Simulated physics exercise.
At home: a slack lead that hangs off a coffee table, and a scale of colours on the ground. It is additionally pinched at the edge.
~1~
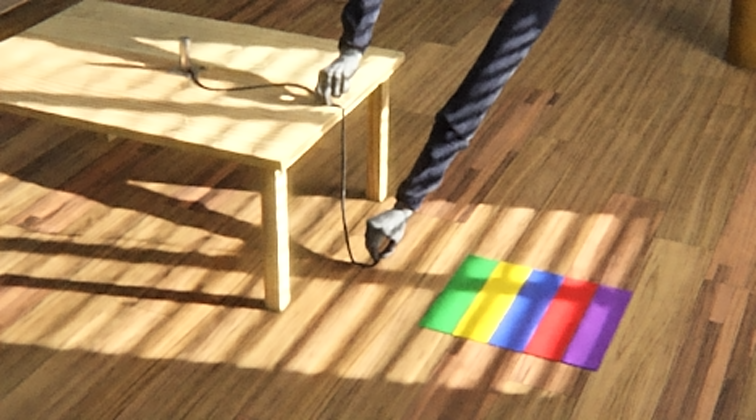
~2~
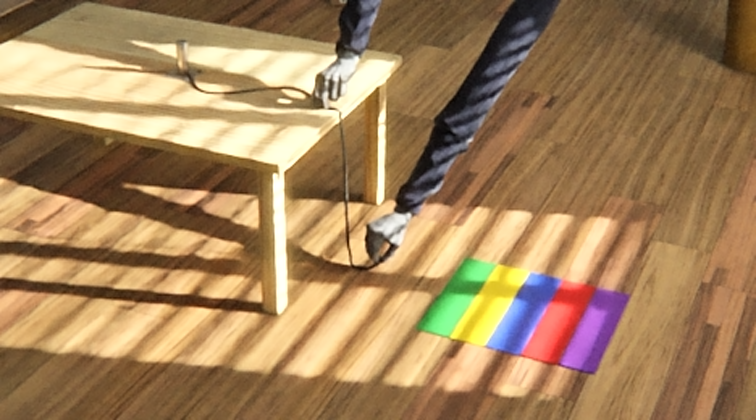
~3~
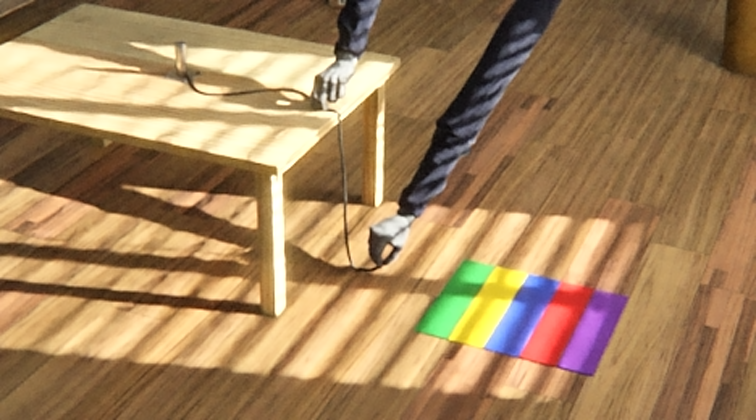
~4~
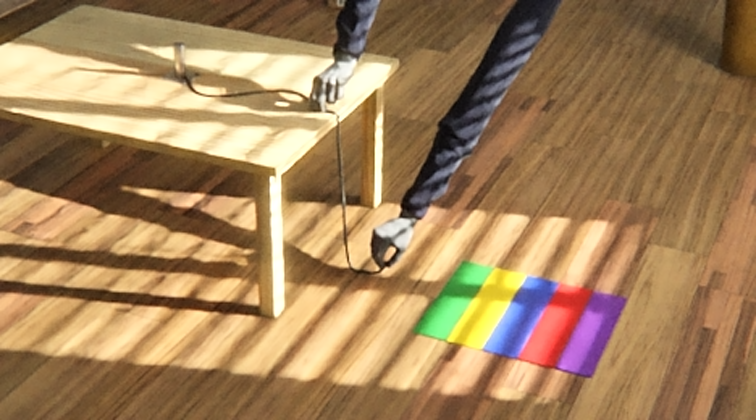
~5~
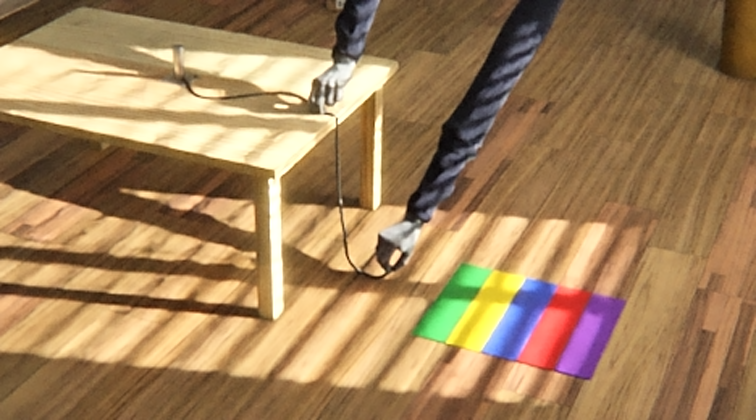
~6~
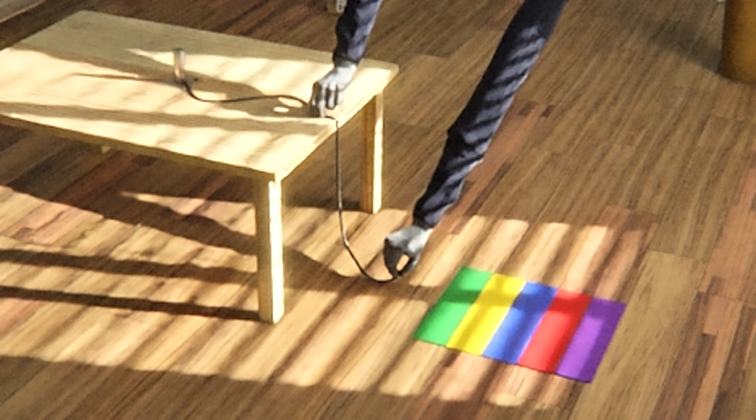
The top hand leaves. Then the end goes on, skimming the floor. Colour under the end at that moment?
Blue.
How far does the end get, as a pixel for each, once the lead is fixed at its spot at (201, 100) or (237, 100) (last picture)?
Estimated pixels: (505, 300), then (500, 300).
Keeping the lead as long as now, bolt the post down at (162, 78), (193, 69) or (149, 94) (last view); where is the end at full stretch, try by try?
Going through them in sequence: (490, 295), (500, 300) and finally (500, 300).
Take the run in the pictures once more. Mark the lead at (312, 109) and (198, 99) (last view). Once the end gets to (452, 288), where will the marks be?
About (338, 120), and the other about (225, 90).
Early on, end near (452, 288); over green.
Midway, end near (495, 298); over yellow.
At the end of the slack, end near (521, 304); over blue. Over blue.
